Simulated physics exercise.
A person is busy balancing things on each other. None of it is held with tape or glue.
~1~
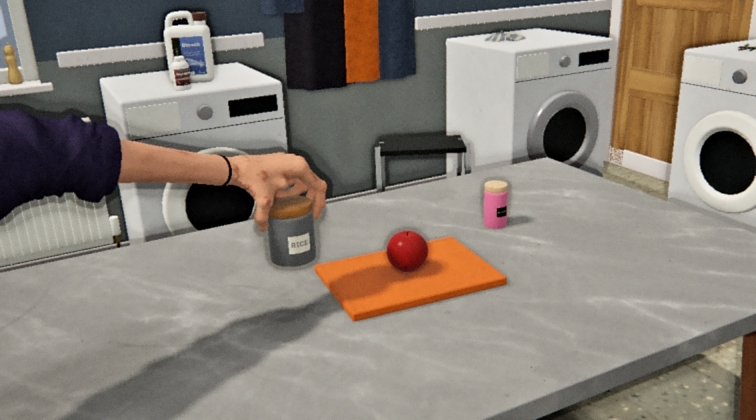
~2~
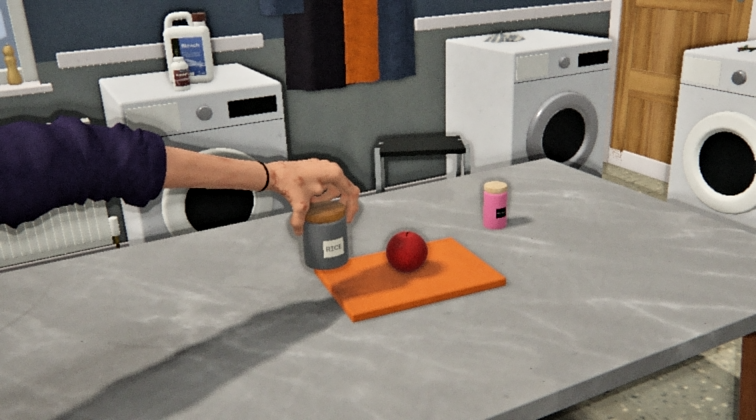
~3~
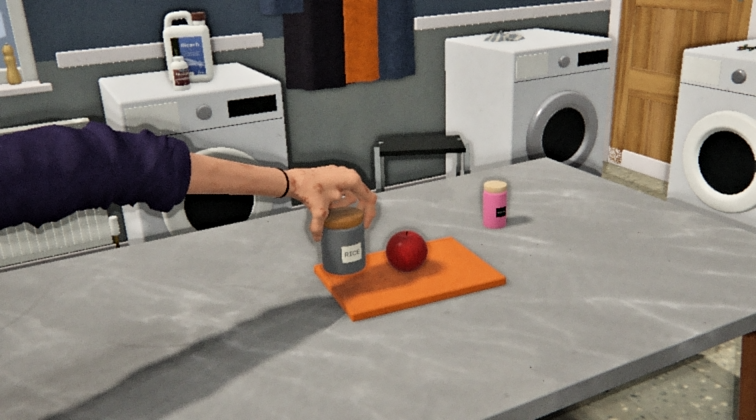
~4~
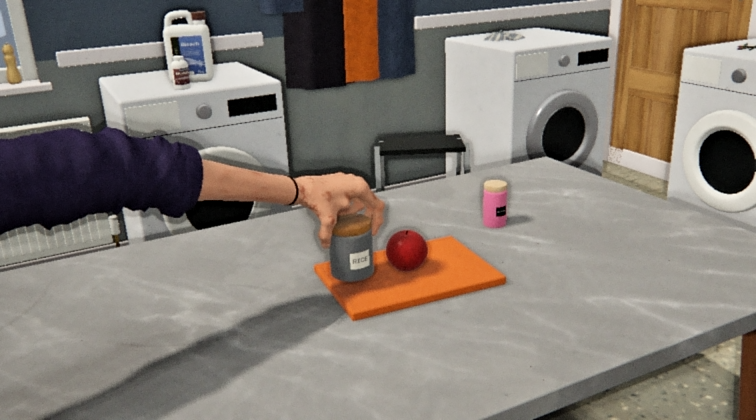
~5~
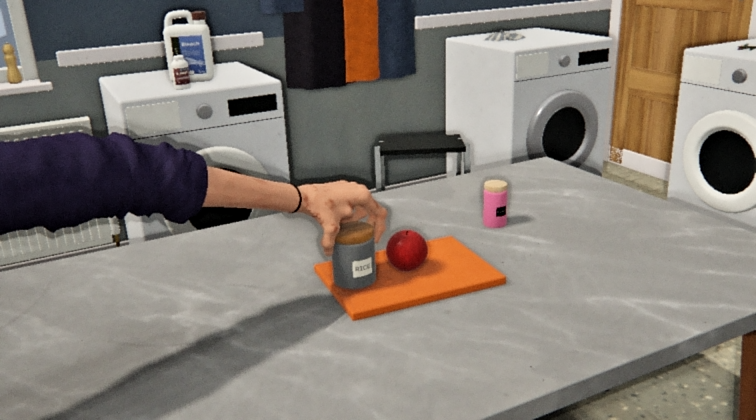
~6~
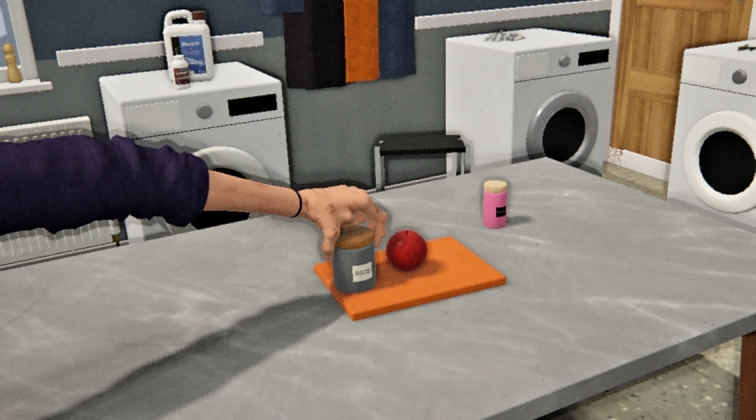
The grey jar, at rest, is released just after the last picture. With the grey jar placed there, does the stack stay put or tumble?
Most likely the pile will stay as built.
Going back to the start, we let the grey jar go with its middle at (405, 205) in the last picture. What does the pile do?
After that, the pile falls over.
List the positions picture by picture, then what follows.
In the first frame, coming down; grey jar (291, 231); red apple (407, 251).
In the second frame, coming down; grey jar (325, 235); orange tray (407, 275).
In the third frame, coming down; grey jar (343, 240); pink shaker (495, 205).
In the fourth frame, coming down; grey jar (351, 247); red apple (407, 251).
In the fifth frame, coming down; grey jar (354, 254); orange tray (407, 274).
In the sixth frame, set down, still held; grey jar (354, 259); pink shaker (495, 204).
Then, 0.50 s on from there, no change.
Then, 1.30 s on from there, grey jar resting near (354, 259).
In the end, all 4 unmoved. At the end, from the last picture's camera, grey jar near (354, 259). The pile keeps its balance.
